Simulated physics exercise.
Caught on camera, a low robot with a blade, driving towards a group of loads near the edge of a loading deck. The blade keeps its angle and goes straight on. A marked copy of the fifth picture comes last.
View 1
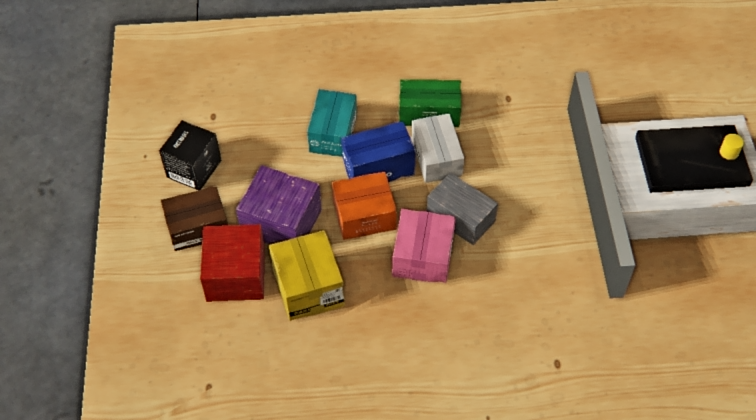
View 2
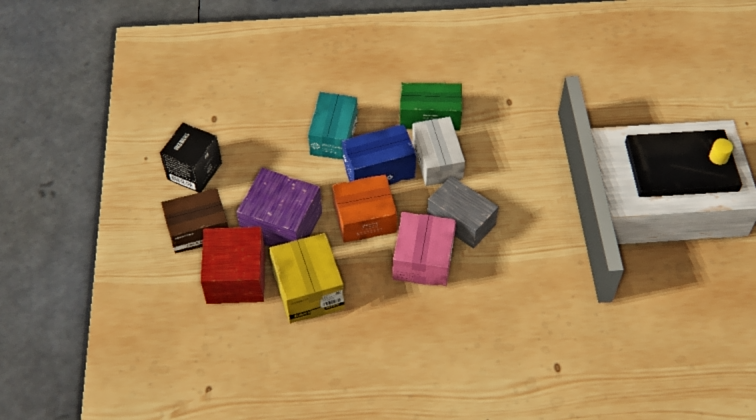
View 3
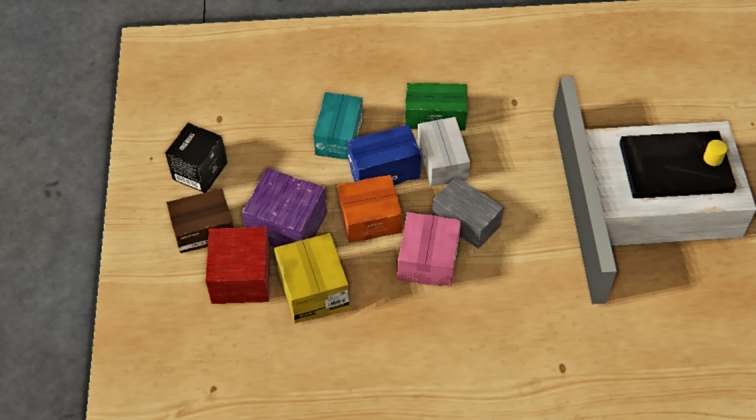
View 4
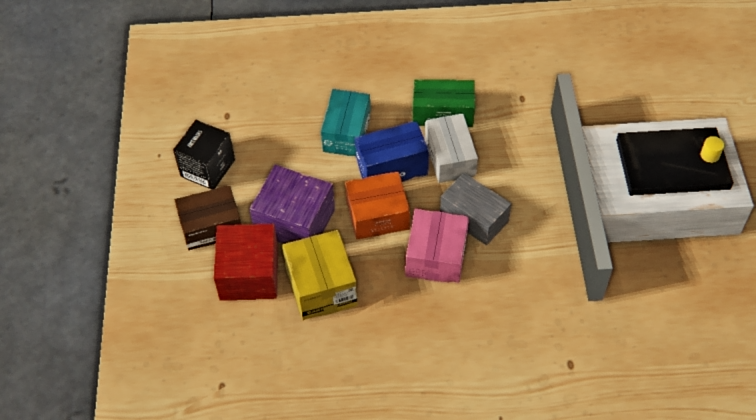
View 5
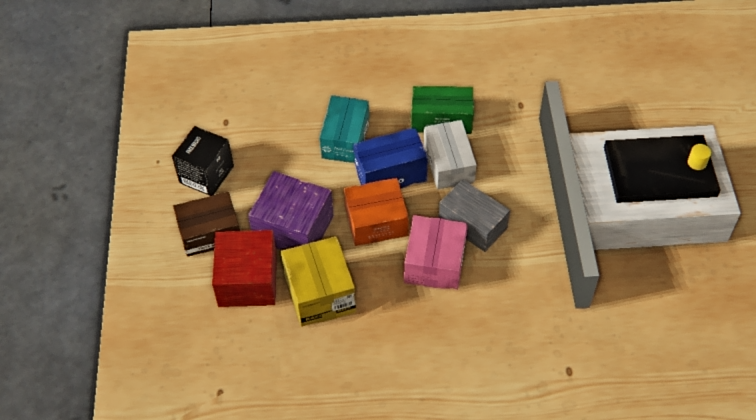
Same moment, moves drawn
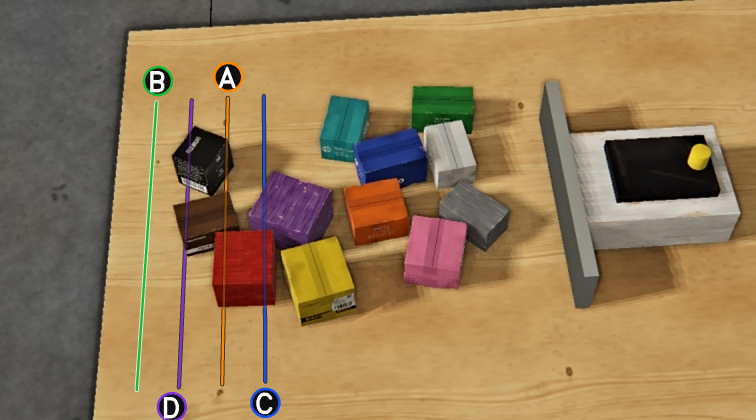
The clip shows a cluster of differently coloured boxes sitting still on a wooden surface, while a low white and black machine with a grey blade on its front moves slowly left towards them from the right, without touching any.
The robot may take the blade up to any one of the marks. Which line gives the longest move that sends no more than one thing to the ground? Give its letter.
Line C.
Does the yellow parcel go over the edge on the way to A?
No.
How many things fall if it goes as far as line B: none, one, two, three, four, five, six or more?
By then, six or more.
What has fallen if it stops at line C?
The brown box goes over.
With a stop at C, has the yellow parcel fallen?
No.
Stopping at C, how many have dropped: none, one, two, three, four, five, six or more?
One.
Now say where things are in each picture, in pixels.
The first picture shows yellow parcel (307, 276); black box (191, 156); turquoise parcel (333, 123).
The second picture shows robot (675, 162); green box (431, 106).
The third picture shows robot (670, 163); brown box (202, 221).
The fourth picture shows robot (666, 160); purple crate (294, 209).
The fifth picture shows robot (653, 168); pink box (435, 253); red crate (245, 269); blue box (391, 163).
On the marked copy, A at (225, 228); B at (147, 233); C at (265, 226); D at (186, 231).
Following C. Soon after the start, robot (544, 174); green box (411, 107); pink box (409, 264).
Later, robot (432, 181); brown box (158, 226); red crate (198, 273).
In the end, robot (350, 186); brown box over the edge; red crate (114, 279); one fallen.
As for the rest, A drops four; B drops seven; D drops six.
